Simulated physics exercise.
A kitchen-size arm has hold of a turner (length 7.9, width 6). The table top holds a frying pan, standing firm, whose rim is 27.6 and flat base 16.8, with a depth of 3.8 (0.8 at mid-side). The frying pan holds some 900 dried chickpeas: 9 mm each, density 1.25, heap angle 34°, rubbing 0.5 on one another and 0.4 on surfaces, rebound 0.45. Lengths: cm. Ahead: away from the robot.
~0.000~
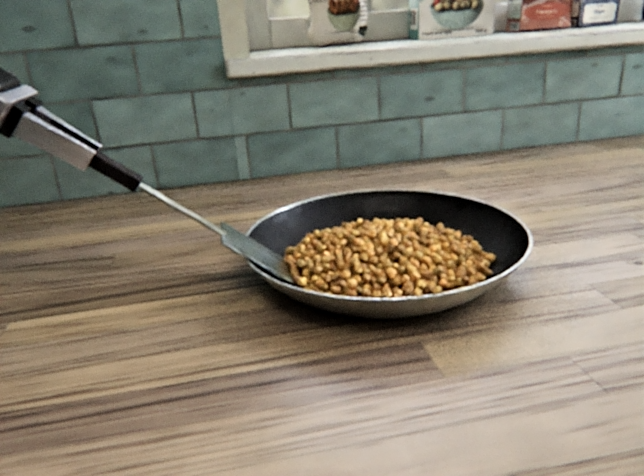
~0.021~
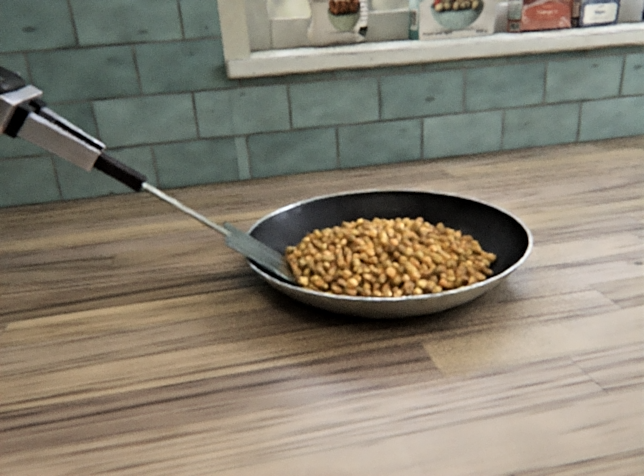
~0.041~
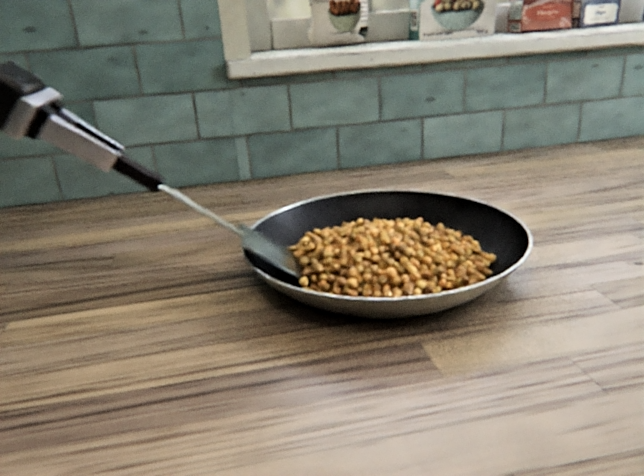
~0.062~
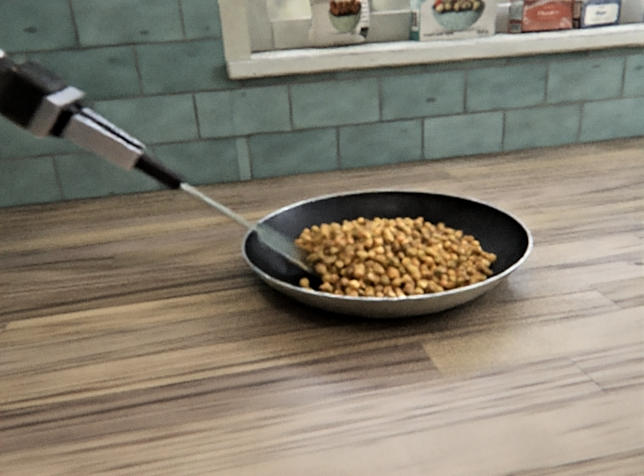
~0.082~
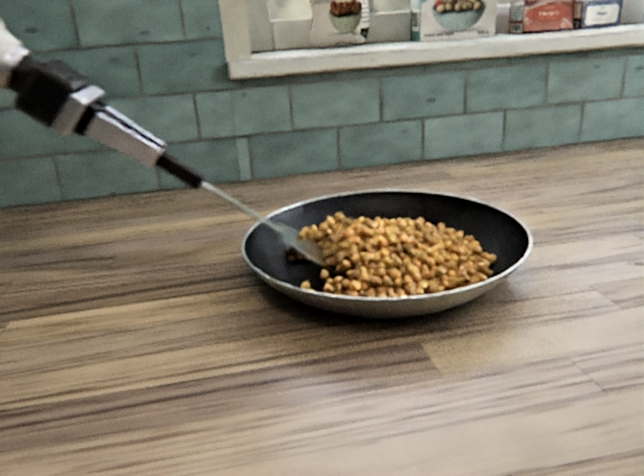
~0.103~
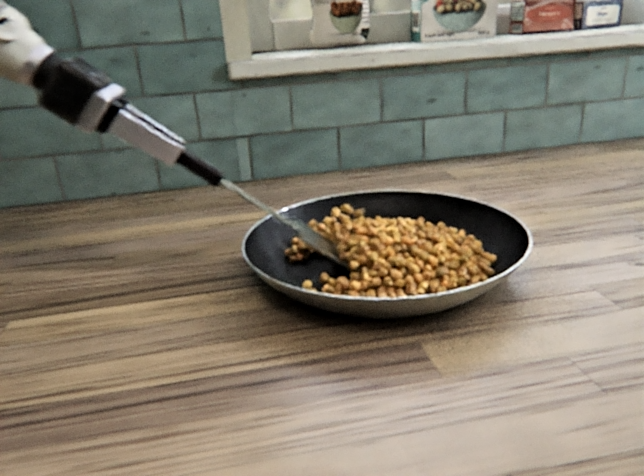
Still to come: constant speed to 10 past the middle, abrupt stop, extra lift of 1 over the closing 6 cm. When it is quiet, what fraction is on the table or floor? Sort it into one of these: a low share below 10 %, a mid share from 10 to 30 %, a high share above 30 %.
A mid share, from 10 to 30 %.
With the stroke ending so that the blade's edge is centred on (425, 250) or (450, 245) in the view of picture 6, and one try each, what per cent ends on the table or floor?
Respectively about 0 and 0 percent end on the table or floor.
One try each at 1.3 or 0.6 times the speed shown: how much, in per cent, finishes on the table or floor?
The two tries give about 15 and 5 in a hundred.
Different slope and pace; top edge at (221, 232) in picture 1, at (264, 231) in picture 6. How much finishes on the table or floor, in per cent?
Close to 5 in a hundred.
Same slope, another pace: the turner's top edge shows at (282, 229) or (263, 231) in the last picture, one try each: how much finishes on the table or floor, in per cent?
First try about 10 %, second try about 5 %.
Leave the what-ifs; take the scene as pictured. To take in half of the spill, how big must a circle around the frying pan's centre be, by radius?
I reckon close to 22 centimetres.
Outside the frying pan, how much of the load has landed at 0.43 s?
Estimate: About 15 percent.
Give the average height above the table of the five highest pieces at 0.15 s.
Somewhere near 6 cm, I'd say.
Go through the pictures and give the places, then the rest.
In the first frame, the turner top edge at (221, 232), sloping 40°; upper third of the load around (383, 249), from x 290 to 490, top at y 220; 900 in the frying pan.
In the second frame, the turner top edge at (225, 233), sloping 40°; upper third of the load around (383, 249), from x 290 to 490, top at y 220.
In the third frame, the turner top edge at (241, 233), sloping 40°; upper third of the load around (374, 249), from x 290 to 490, top at y 220.
In the fourth frame, the turner top edge at (259, 232), sloping 40°; upper third of the load around (374, 246), from x 290 to 490, top at y 220.
In the fifth frame, the turner top edge at (278, 230), sloping 40°; upper third of the load around (375, 244), from x 290 to 490, top at y 215.
In the sixth frame, the turner top edge at (296, 227), sloping 40°; upper third of the load around (380, 243), from x 290 to 490, top at y 205; 900 in the frying pan.
After 0.15 s, sloping 40°, highest piece 7 above the table; 900 in the frying pan.
After 0.20 s, sloping 40°, highest piece 6 above the table; 900 in the frying pan.
After 0.43 s, sloping 40°, highest piece 4 above the table; 776 in the frying pan, 121 on the table or floor, 3 on the blade or in flight.
After 1.48 s, sloping 40°, highest piece 4 above the table; 776 in the frying pan, 124 on the table or floor.
In the end, 776 in the frying pan, 124 on the table or floor. That is 14 % on the table or floor.
